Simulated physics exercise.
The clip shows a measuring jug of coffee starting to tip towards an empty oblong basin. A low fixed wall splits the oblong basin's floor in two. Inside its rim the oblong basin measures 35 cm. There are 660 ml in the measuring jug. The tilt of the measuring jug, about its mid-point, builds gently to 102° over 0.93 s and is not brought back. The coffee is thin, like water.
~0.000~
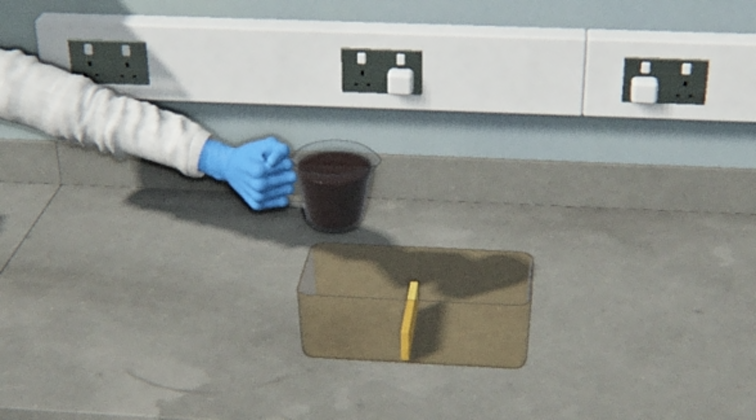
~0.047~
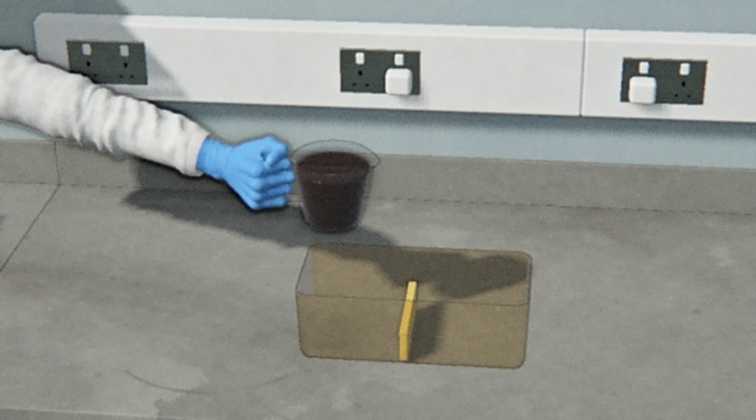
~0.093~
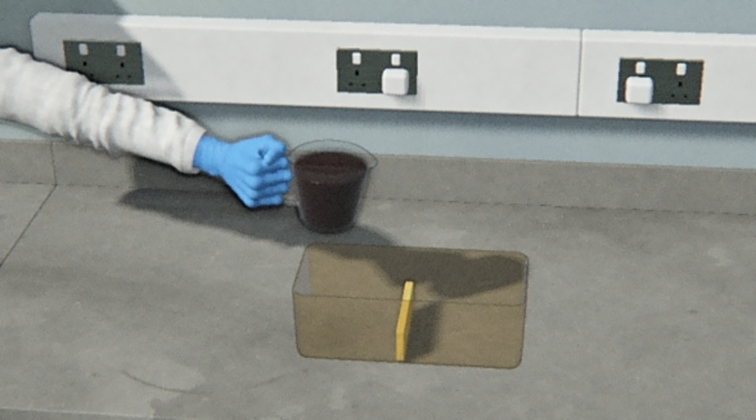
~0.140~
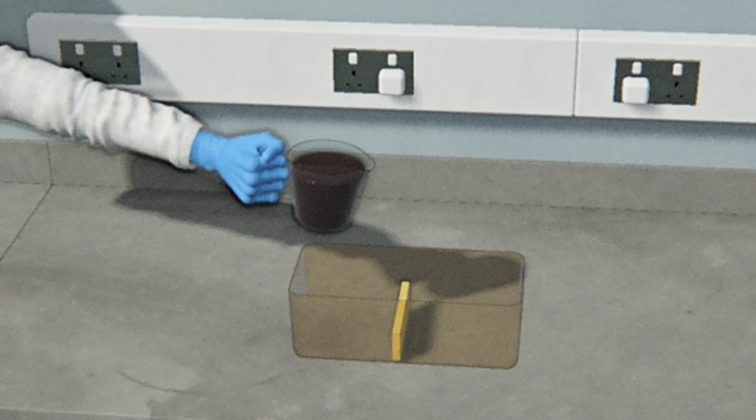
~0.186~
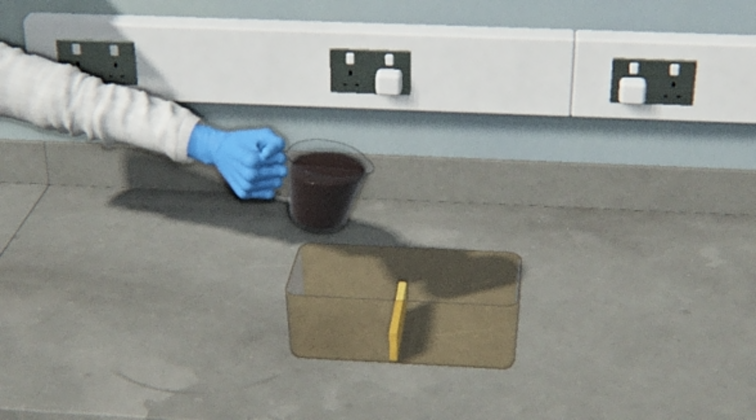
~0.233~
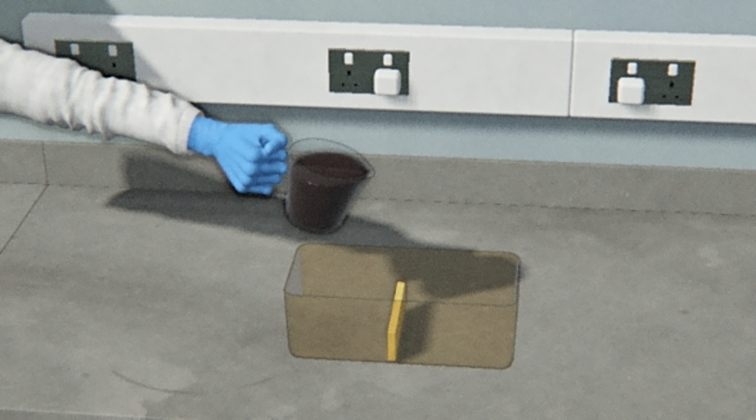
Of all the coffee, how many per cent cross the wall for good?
The far part has some 77 per cent.
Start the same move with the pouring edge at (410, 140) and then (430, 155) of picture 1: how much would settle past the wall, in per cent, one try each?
In turn about 95 and 95 per cent.
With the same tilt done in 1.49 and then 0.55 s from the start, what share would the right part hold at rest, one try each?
In turn about 80 and 65 per cent.
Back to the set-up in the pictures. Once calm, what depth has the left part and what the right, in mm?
Some 6 mm on the left and 18 mm on the right.
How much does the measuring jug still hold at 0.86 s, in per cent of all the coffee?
Near 12 in a hundred.
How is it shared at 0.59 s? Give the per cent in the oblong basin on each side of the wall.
Near 0 on the left, 12 on the right.
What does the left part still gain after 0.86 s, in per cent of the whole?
About 14 per cent.
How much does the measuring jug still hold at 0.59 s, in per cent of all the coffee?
Some 64 per cent.
Then, 0.59 s in, the tilt is 72° and 63 per cent is still to pour, 0 is left of the wall and 11 right of it.
Then, 0.86 s in, the tilt is 100° and 11 per cent is still to pour, 7 is left of the wall and 67 right of it.
Then, 1.13 s in, the tilt is 102° and 0 per cent is still to pour, 21 is left of the wall and 77 right of it.
Then, 1.43 s in, the tilt is 102° and 0 per cent is still to pour, 22 is left of the wall and 77 right of it.
Finally, 22 per cent lies left of the wall, 77 right of it and 1 outside.
